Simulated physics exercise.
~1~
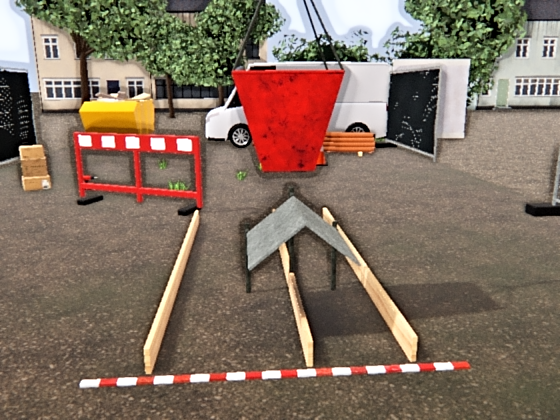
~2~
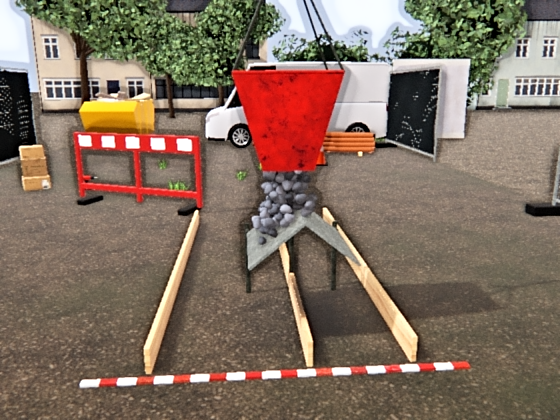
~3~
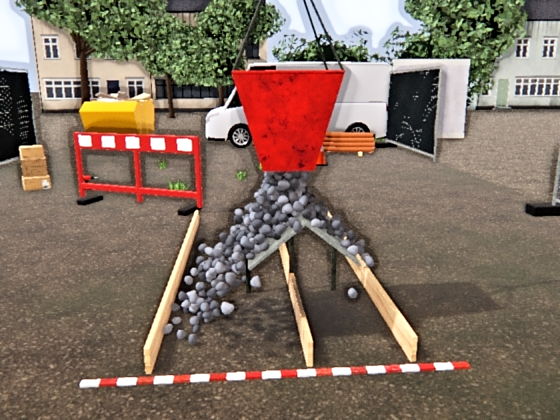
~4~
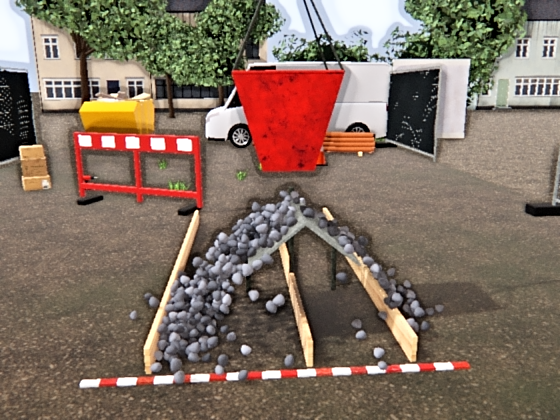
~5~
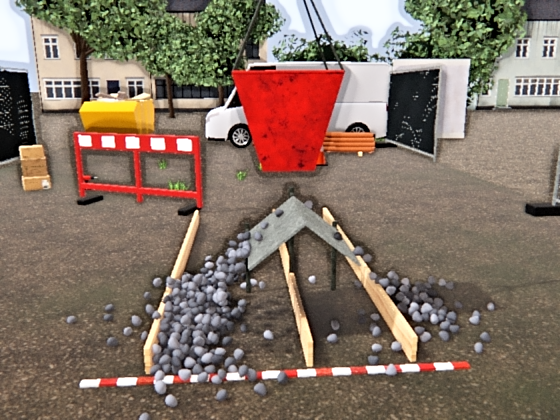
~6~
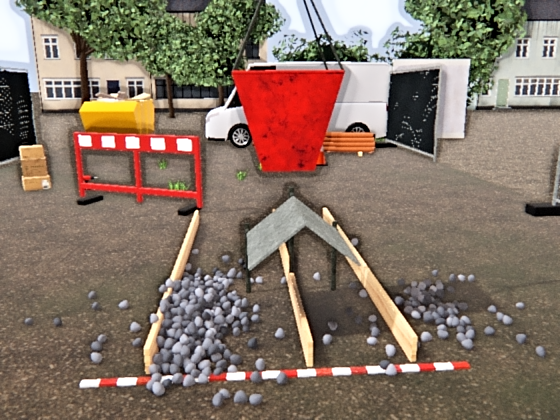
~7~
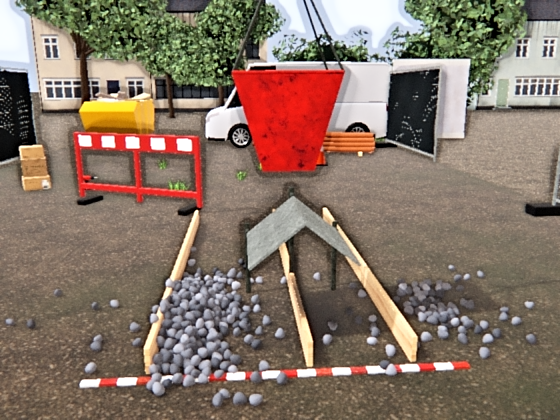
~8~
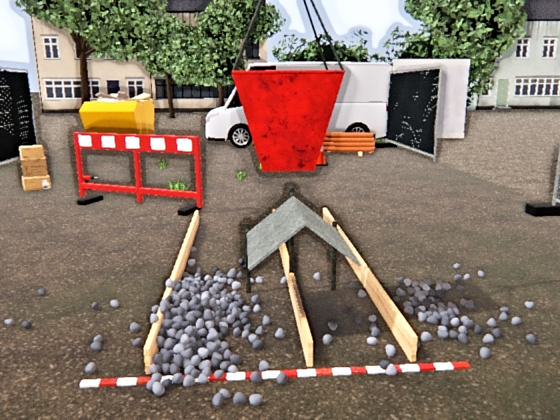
Grey rounded stones dropping from a red hopper onto a fixed steel ridge, spilling both ways and settling mostly in the left bay.
